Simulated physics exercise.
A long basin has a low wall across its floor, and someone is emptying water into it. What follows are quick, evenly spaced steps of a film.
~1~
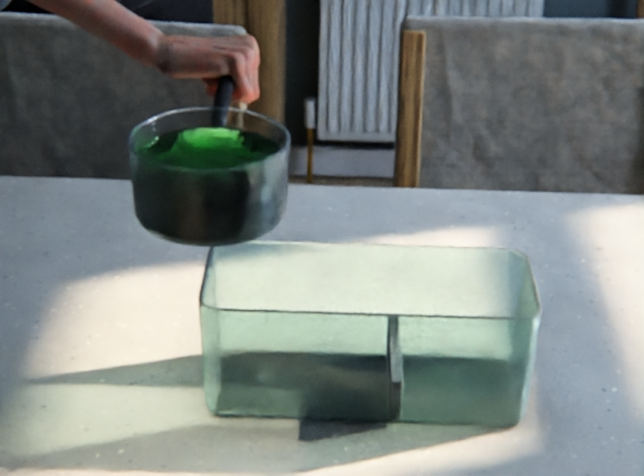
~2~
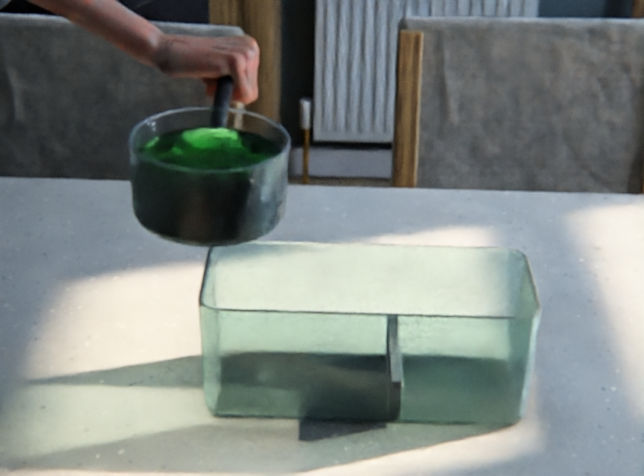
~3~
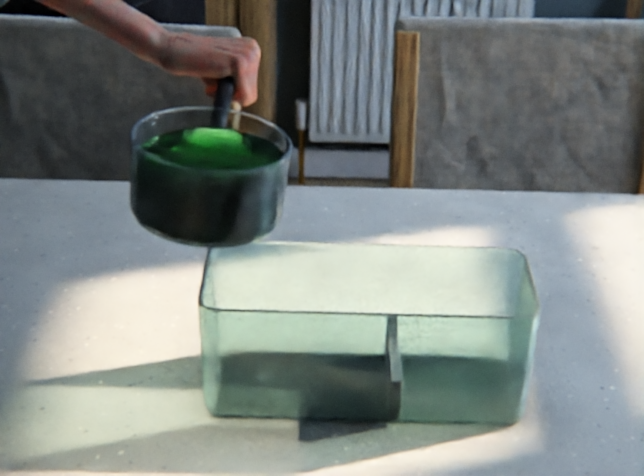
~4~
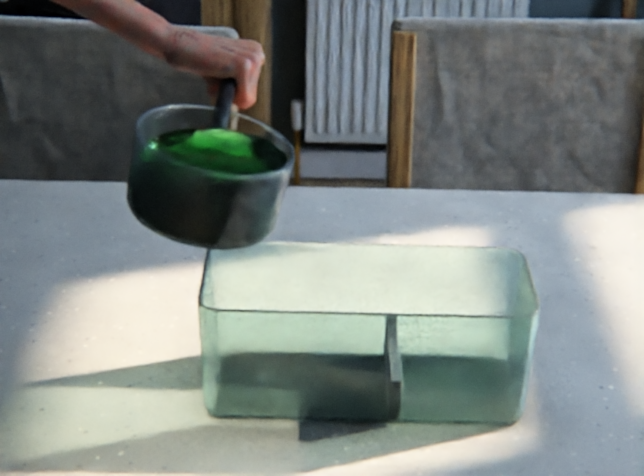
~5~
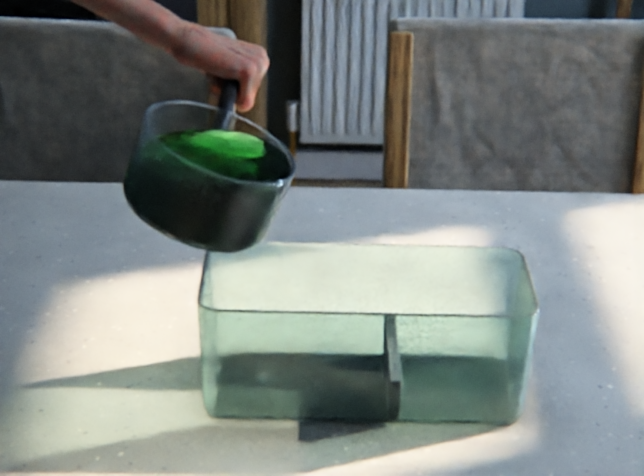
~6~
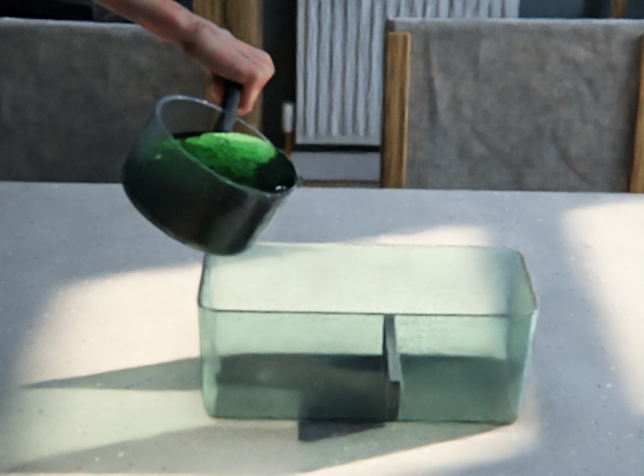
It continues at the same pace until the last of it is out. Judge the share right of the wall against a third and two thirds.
Short of a third.
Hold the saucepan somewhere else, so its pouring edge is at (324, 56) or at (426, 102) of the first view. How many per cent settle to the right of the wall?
First place gives some 40 %, second place some 75 %.
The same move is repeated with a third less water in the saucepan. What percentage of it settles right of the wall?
About 10 percent.
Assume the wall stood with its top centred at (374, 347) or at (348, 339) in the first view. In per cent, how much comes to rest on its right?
Result: 15 % first, 35 % second.
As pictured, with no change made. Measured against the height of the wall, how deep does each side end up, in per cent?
I'd say close to 70 per cent on the left side and 20 on the right.
A moment on, the saucepan is tipped on its side and 37 per cent is still to pour, 31 is left of the wall and 0 right of it.
Next, the saucepan is tipped on its side and 10 per cent is still to pour, 79 is left of the wall and 2 right of it.
Then the saucepan is tipped on its side and 3 per cent is still to pour, 83 is left of the wall and 10 right of it.
Later the saucepan is tipped on its side and 1 per cent is still to pour, 84 is left of the wall and 13 right of it.
Finally, 82 per cent lies left of the wall, 15 right of it and 3 outside.
